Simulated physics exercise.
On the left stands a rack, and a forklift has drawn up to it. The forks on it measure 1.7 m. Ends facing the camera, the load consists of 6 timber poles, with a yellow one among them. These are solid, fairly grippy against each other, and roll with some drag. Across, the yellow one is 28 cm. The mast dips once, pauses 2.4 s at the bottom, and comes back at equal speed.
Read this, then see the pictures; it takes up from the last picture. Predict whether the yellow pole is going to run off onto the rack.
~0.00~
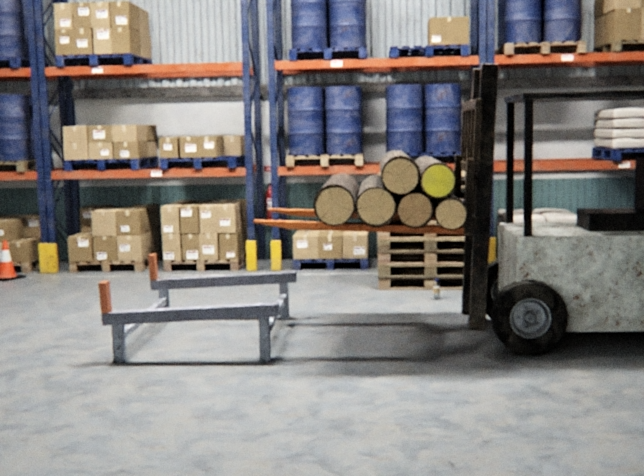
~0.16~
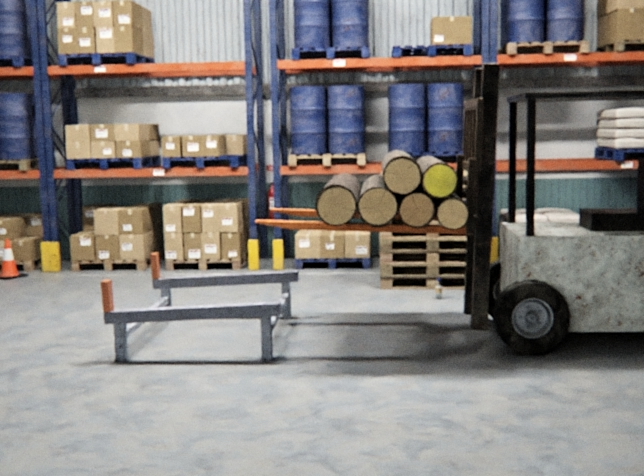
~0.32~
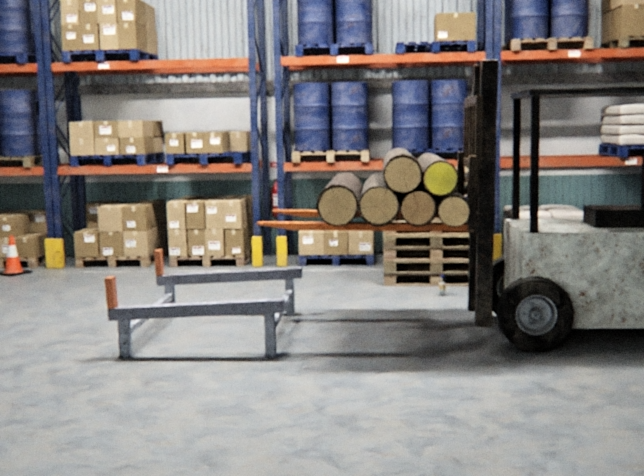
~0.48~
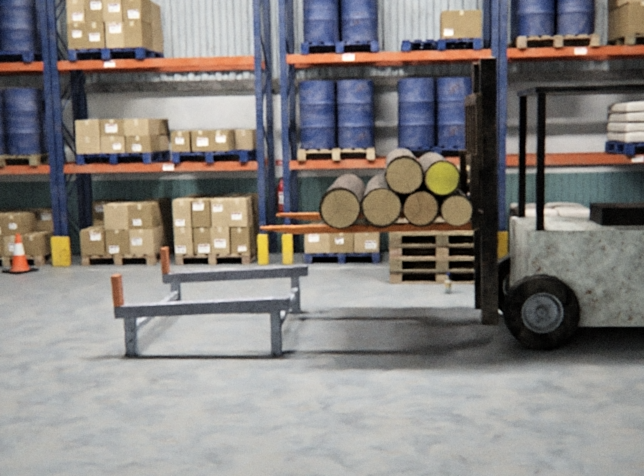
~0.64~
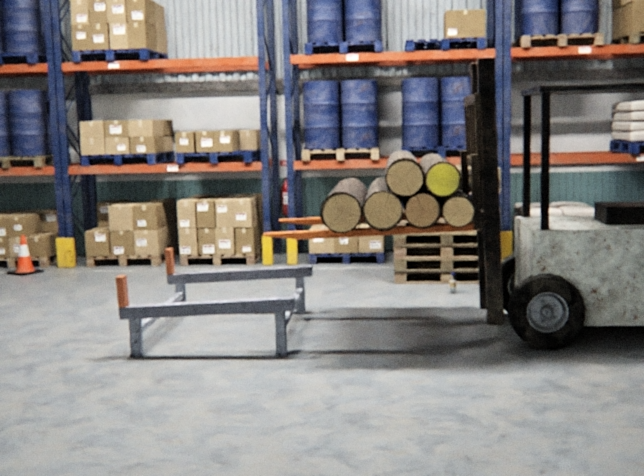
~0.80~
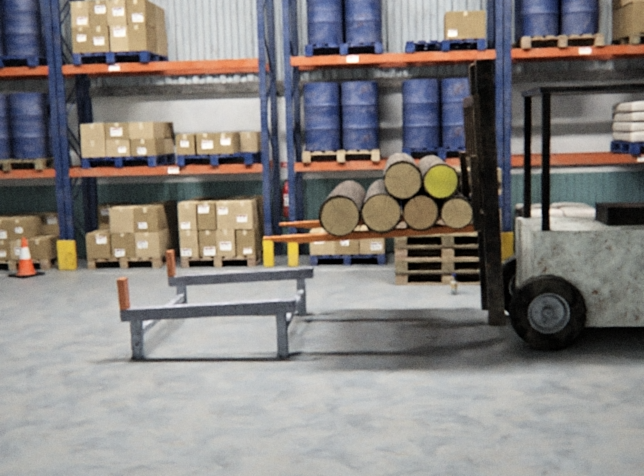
It is going to stick around on the forks.
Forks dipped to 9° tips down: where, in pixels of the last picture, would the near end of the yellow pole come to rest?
Around pixel (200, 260).
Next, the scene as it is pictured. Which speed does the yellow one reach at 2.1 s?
Around 0.1 m/s.
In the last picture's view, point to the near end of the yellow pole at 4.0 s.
It should be close to pixel (412, 175).
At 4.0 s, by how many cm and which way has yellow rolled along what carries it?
Yellow has moved 35 to the left.
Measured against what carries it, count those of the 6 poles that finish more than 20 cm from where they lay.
In total, 6.
Then, 2.1 s in, yellow is up on others, 135 cm from the tips, rolling left; 0 of 6 have left the forks.
Then, 4.0 s in, yellow is up on others, 115 cm from the tips; 1 of 6 has left the forks.
In the end (6.1 s), yellow is up on others, 125 cm from the tips; 1 of 6 has left the forks.
